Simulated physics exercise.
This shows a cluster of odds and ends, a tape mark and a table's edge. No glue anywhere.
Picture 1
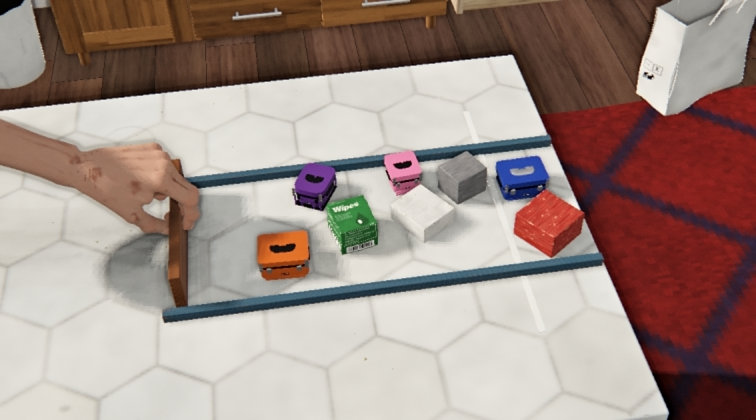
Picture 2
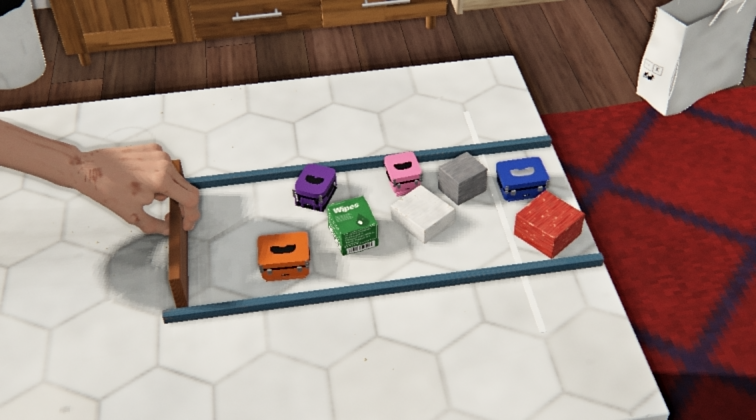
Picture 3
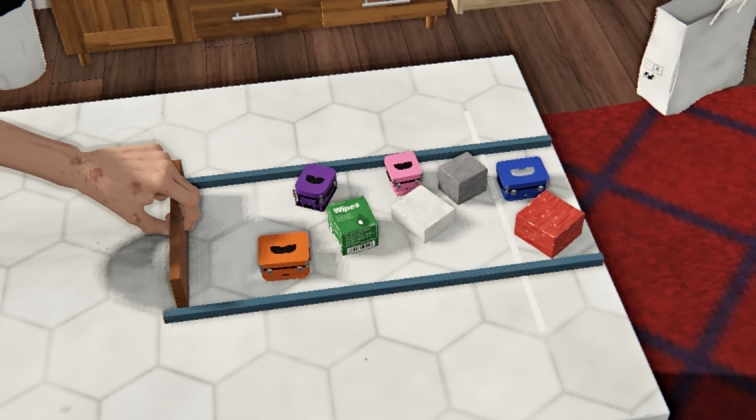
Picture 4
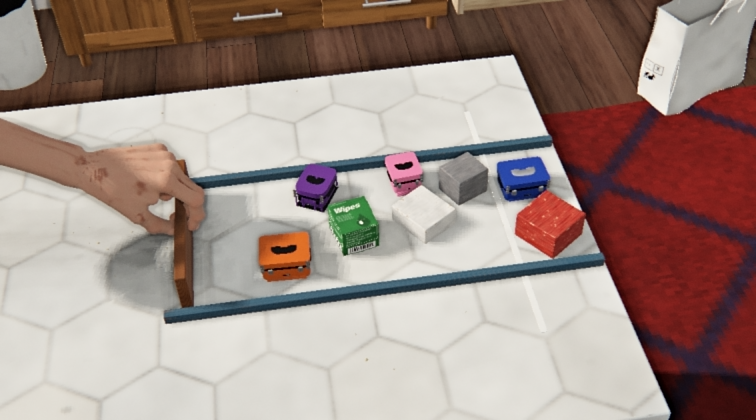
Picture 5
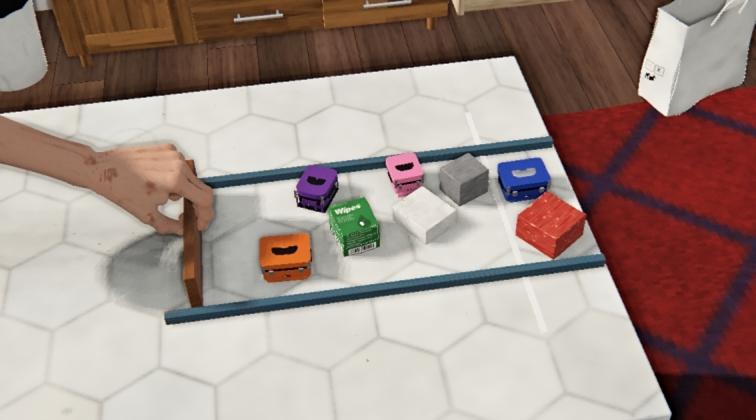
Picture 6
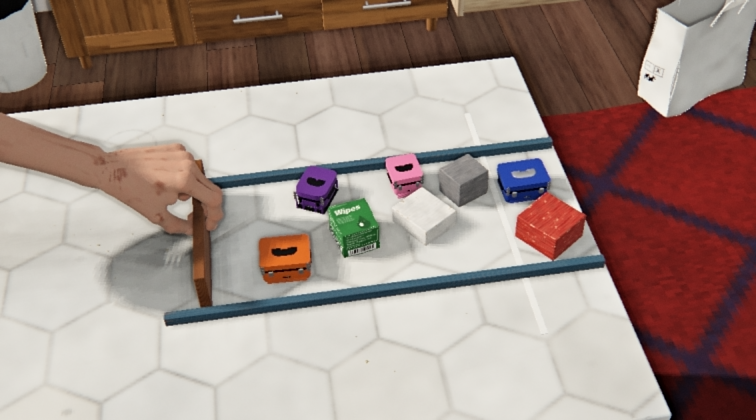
Hand easing a brown board slightly rightward between two blue rails on a white tabletop, the colourful blocks and cases staying almost still.
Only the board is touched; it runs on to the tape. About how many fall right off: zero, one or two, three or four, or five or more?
Outcome: The number that fall off is one or two.
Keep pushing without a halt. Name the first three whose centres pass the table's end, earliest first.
In order: The blue case, the grey block, the red block.
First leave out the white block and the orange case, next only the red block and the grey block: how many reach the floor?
Fallen: 1, and 1 in the other try.
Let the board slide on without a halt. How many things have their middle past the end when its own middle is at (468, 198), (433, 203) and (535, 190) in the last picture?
In that order 0, 0 and 5.
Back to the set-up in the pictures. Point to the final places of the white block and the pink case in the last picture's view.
Near (542, 187) and (530, 154).
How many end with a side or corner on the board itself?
In contact: 3.
A little later, none off yet; red block at rest near (550, 226); blue case at rest near (523, 182); grey block at rest near (464, 180).
Next, none off yet; red block at rest near (550, 226); blue case moving near (530, 180); grey block shifted about its own width near (485, 163).
When it is over, the number that fall off is one or two; down, blue case.
